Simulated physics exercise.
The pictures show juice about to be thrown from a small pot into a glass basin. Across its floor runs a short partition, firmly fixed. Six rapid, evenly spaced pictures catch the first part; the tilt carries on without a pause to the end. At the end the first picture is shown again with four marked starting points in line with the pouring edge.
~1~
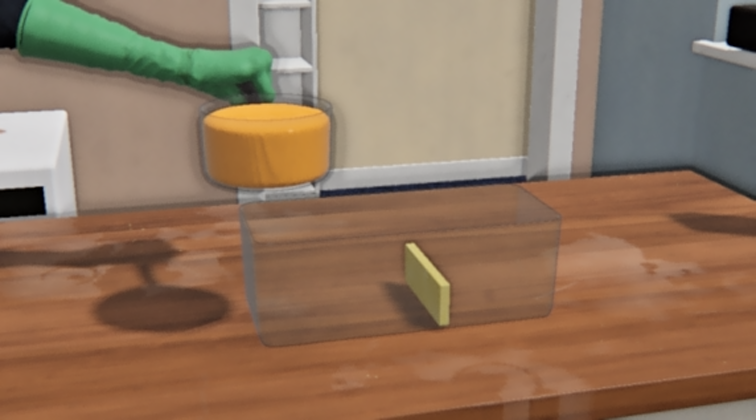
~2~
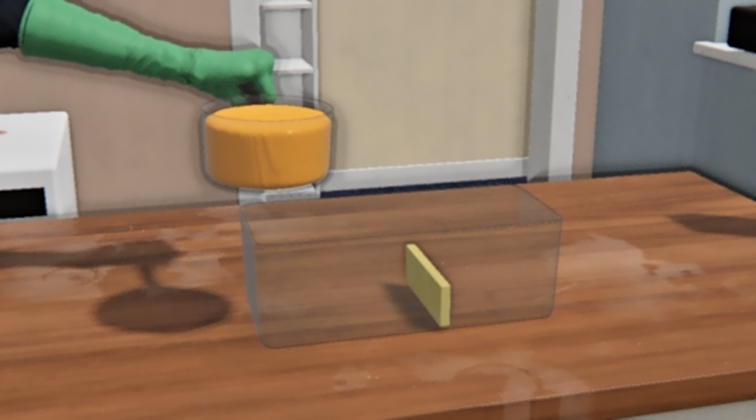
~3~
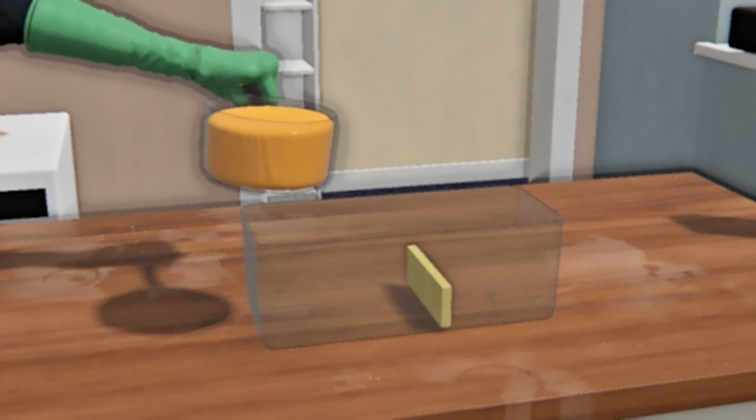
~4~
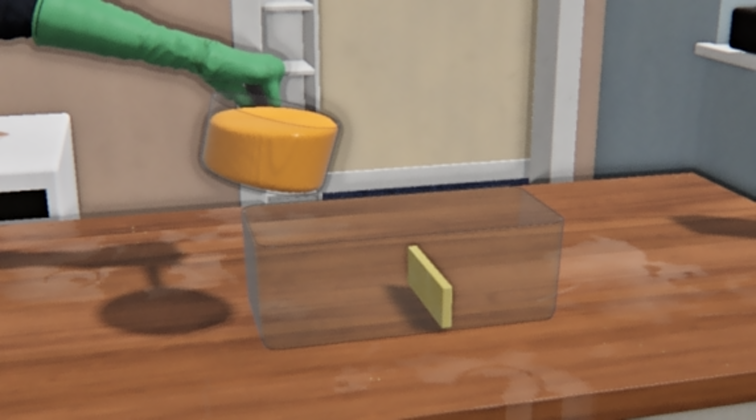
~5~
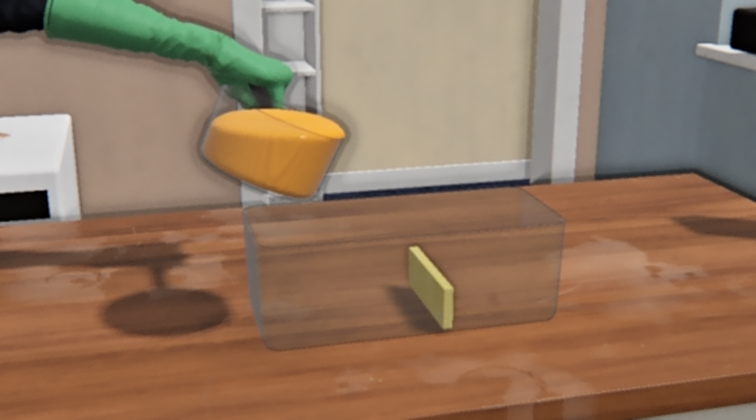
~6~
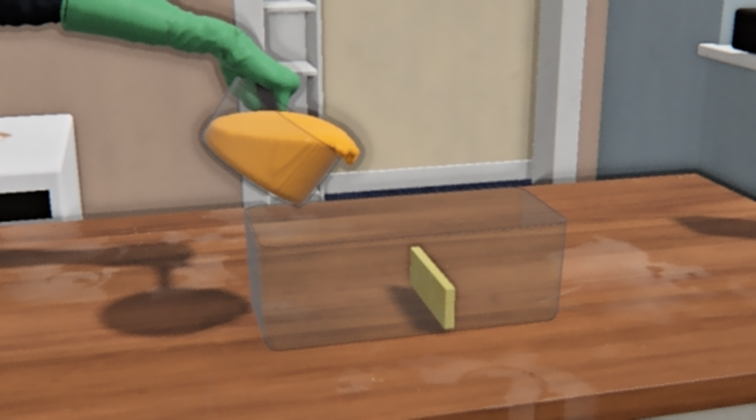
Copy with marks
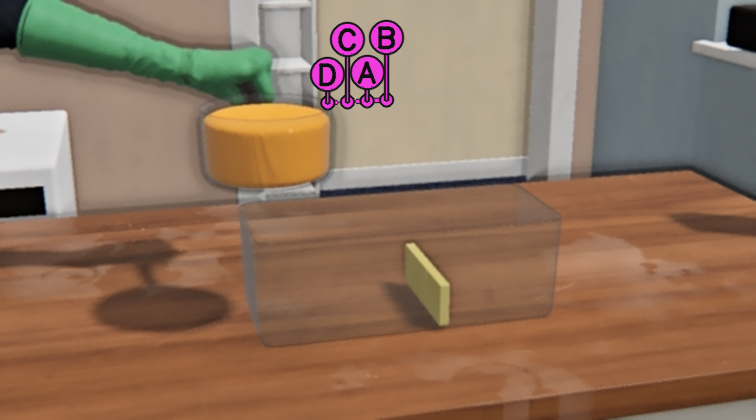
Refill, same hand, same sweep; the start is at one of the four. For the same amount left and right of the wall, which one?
Go for B.
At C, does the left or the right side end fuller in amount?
The left one.
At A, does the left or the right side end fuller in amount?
The left side.
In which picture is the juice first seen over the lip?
In picture 5.
On the marked copy, A at (367, 100); B at (386, 99); C at (347, 101); D at (327, 102).
If A is chosen, about 75 % ends left of the wall and 21 % right of it; 4 % is lost outside.
If B is chosen, about 52 % ends left of the wall and 47 % right of it.
If C is chosen, about 90 % ends left of the wall and 7 % right of it; 3 % is lost outside.
If D is chosen, about 88 % ends left of the wall and 10 % right of it.
